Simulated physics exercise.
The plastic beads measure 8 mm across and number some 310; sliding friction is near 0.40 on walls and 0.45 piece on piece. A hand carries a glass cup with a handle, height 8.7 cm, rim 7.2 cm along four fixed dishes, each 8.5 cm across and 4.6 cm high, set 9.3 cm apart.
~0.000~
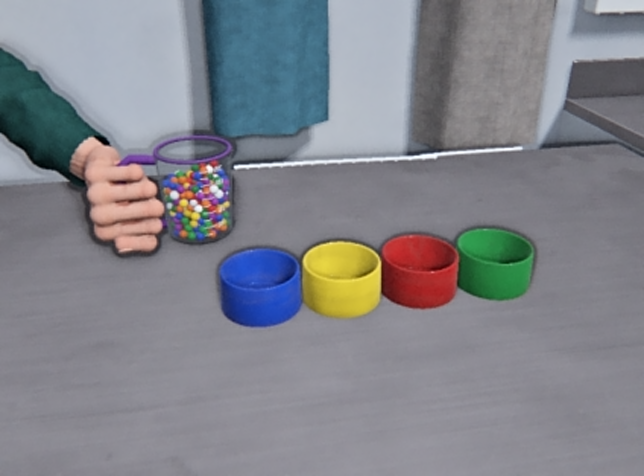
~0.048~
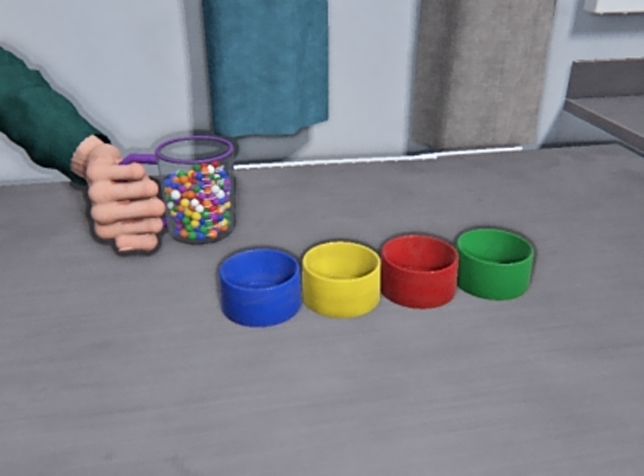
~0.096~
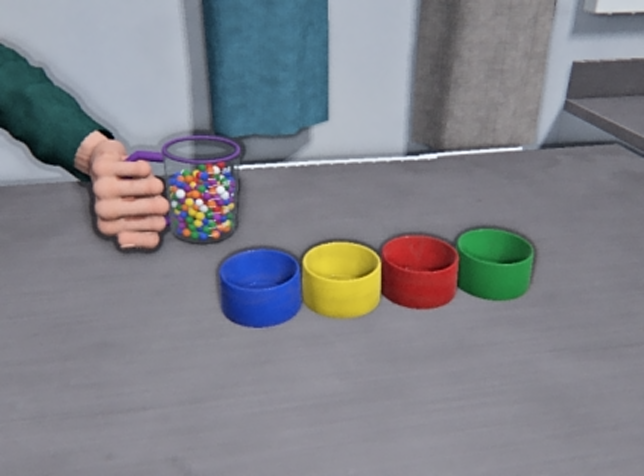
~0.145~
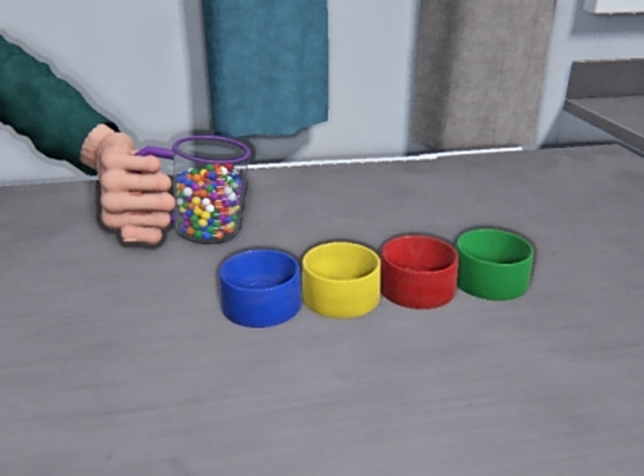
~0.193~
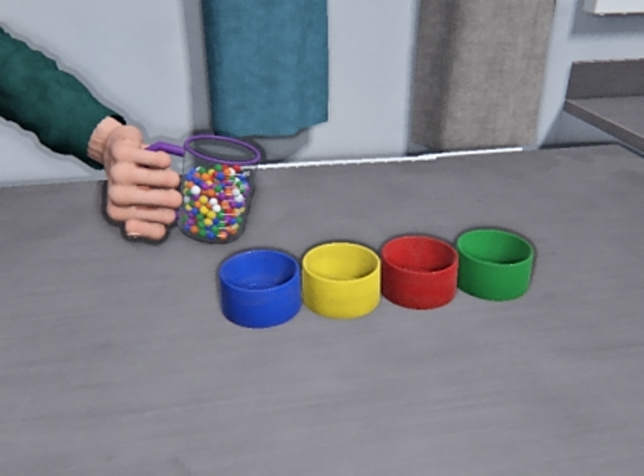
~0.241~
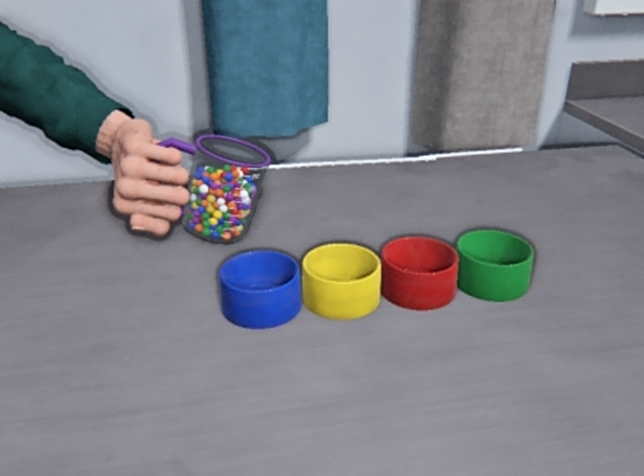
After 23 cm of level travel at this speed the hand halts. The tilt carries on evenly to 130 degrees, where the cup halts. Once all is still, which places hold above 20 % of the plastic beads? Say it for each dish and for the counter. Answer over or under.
Red: Over, blue: Under, green: Under, yellow: Under, counter: Under.
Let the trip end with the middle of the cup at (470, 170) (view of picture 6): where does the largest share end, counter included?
The winner: Red.
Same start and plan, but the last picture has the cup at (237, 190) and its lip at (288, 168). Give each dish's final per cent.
Red 90, blue 0, green 0, yellow 0.
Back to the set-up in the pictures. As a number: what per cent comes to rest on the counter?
Roughly 5 per cent.
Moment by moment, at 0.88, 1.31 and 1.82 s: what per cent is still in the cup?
About 100, 50, 0.
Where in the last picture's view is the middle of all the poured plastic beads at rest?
Near (422, 270).
Then, at 0.88 s, tilt 81 degrees; cup holds 100 %.
After 1.31 s, tilt 123 degrees; cup holds 50 %, red 50 %.
Then, at 1.82 s, tilt 130 degrees; cup holds 0 %, red 95 %.
By 2.3 s all is still; red 95 %, blue 0 %, green 0 %, yellow 0 %, counter 5 %.
